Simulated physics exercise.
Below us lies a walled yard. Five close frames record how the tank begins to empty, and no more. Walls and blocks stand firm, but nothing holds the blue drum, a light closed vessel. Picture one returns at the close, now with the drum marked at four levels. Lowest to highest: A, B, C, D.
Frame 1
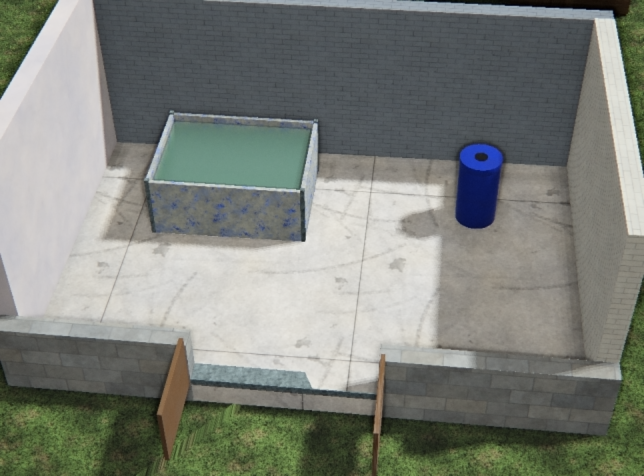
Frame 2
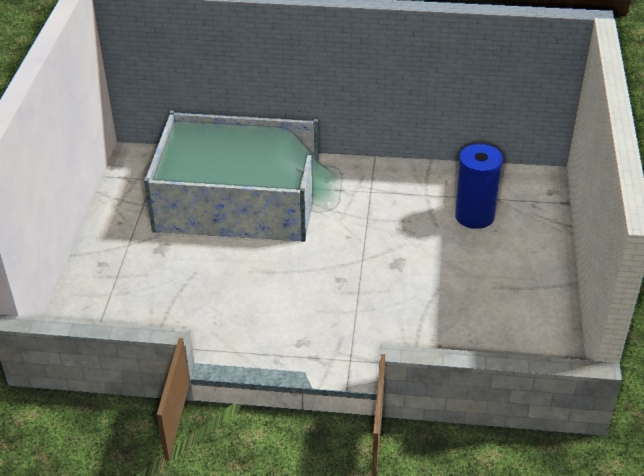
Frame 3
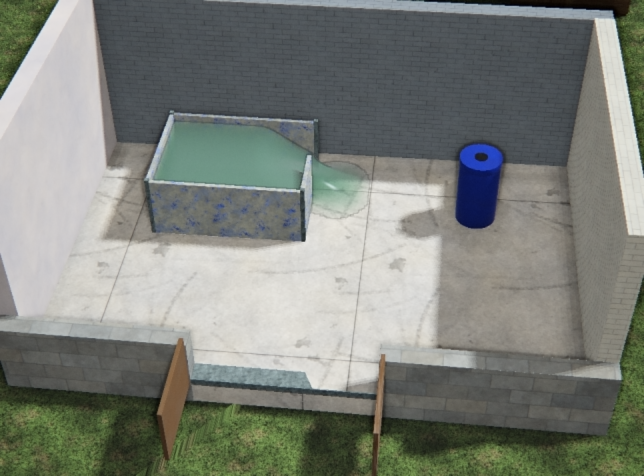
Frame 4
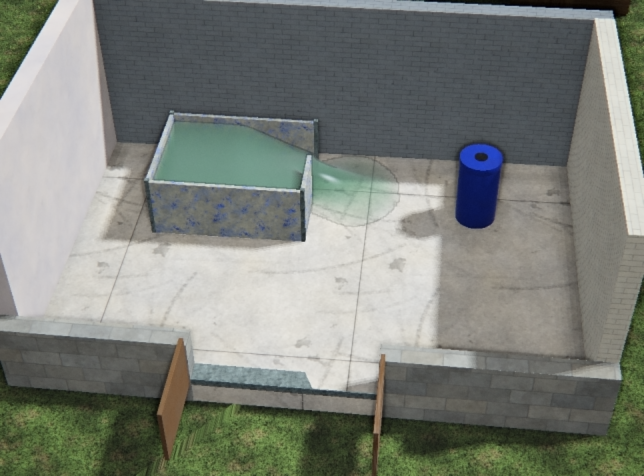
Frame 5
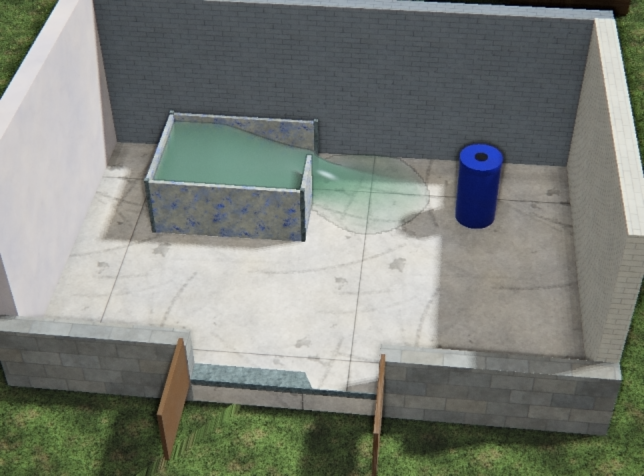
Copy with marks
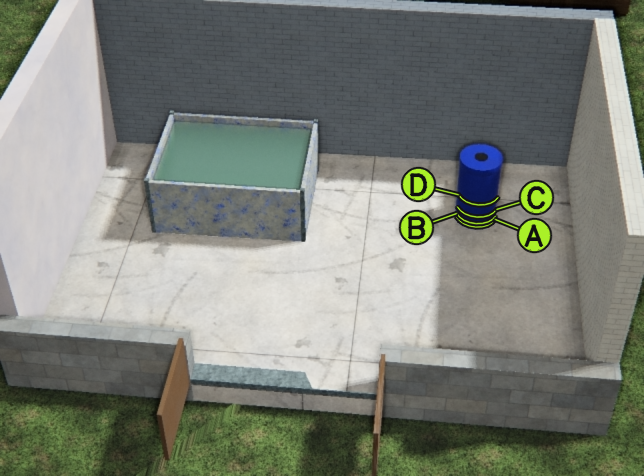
The footage shows a walled yard with a full tank of green water, a blue drum and an open gate; water pours from the tank's right side and spreads rightward across the pale floor, closer to the drum.
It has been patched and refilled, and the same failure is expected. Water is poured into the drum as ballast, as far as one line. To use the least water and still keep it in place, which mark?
The limit is D.
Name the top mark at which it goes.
The answer is C.
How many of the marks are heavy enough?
One of the four.
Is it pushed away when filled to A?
Yes.
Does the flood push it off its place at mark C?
Yes, that goes wrong.
On the marked copy, A at (475, 226); B at (476, 223); C at (476, 217); D at (478, 204); from the bottom up A, B, C, D.
For mark A, it is pushed about 9 times its own width away.
For mark B, it is pushed about 6 times its own width away.
For mark C, it is pushed about its own width away.
For mark D, it does not move.
